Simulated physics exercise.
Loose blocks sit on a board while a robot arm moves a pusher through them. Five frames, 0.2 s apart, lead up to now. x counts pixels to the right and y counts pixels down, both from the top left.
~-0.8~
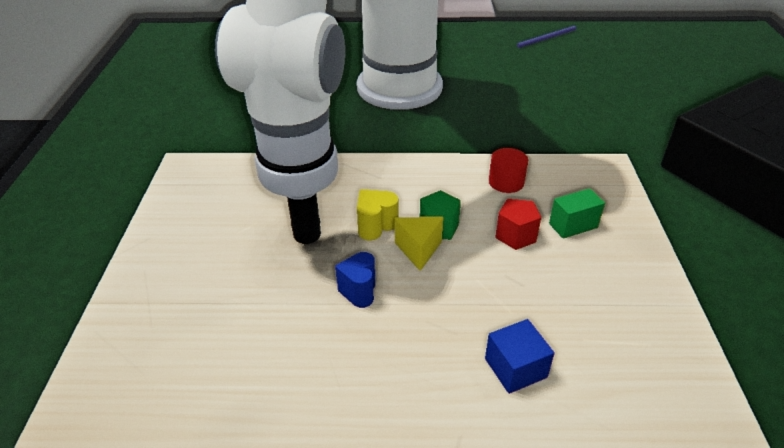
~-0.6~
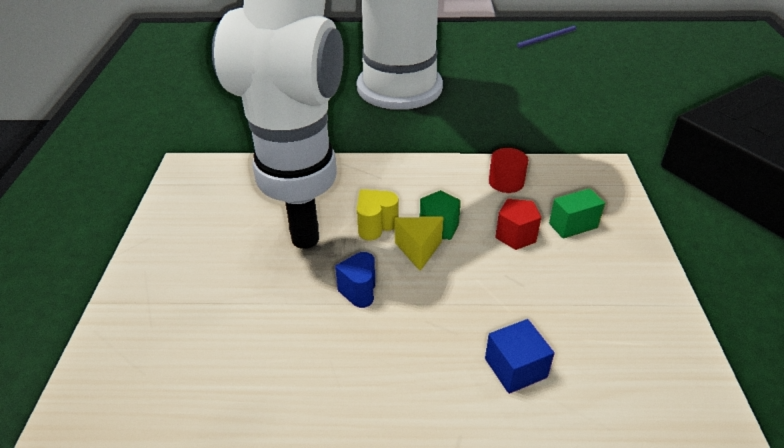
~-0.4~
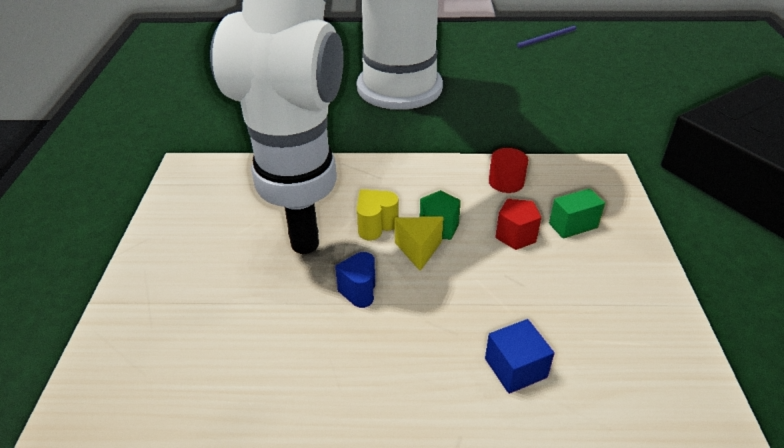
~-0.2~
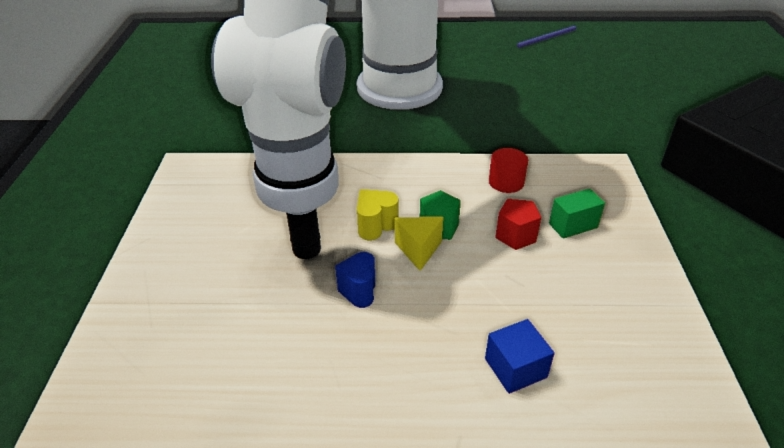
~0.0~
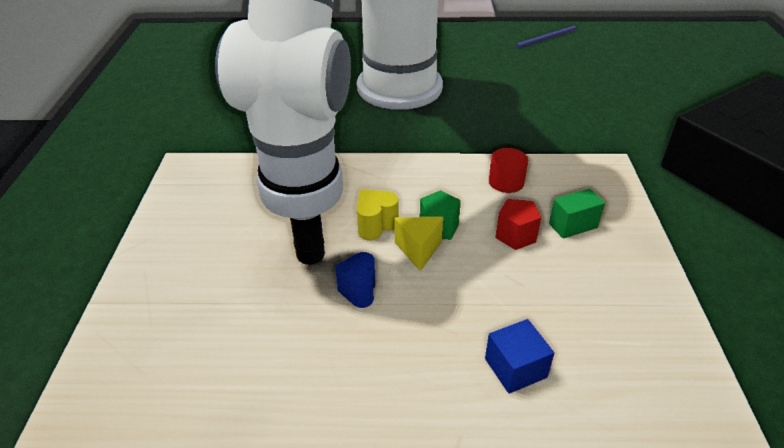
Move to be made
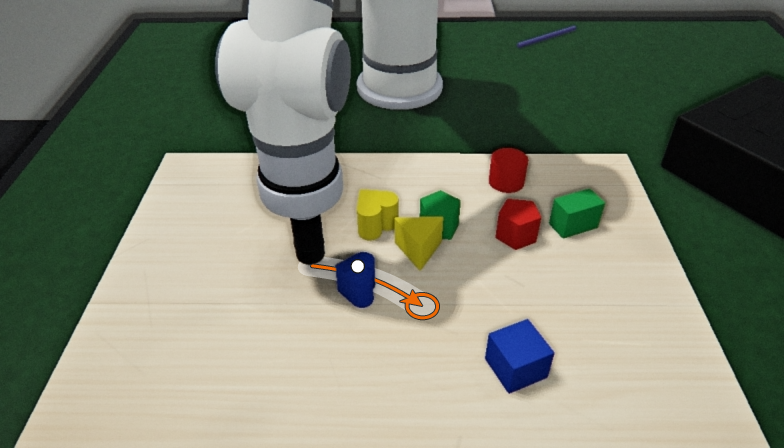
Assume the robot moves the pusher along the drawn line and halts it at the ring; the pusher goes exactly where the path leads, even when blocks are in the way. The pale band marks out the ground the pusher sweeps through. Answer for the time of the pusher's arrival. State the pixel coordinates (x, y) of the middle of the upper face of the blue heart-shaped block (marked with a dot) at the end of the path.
It will end up at (376, 284).
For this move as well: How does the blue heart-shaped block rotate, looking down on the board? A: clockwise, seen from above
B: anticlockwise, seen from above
A.
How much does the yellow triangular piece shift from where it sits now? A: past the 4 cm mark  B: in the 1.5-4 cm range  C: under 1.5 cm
Choice C: Under 1.5 cm.
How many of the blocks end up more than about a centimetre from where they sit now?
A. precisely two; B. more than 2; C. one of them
Letter C.
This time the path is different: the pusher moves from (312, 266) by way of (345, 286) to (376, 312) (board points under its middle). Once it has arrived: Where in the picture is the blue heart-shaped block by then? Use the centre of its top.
Its top middle will sit at (408, 289).
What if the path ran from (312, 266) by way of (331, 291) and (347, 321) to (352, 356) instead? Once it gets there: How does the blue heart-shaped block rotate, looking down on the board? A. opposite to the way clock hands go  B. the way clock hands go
The one that fits is A, opposite to the way clock hands go.
The drawn path runs from (312, 266) via (370, 278), ending at (422, 306); the dot is on the blue heart-shaped block.
What follows on the original path. One third of the way, pusher at (351, 263); blue heart-shaped block at (360, 268).
Two thirds of the way, pusher at (389, 276); blue heart-shaped block at (375, 283), turned 65° clockwise.
At the end, pusher at (423, 296); blue heart-shaped block at (376, 284), turned 70° clockwise; yellow triangular piece not moved.
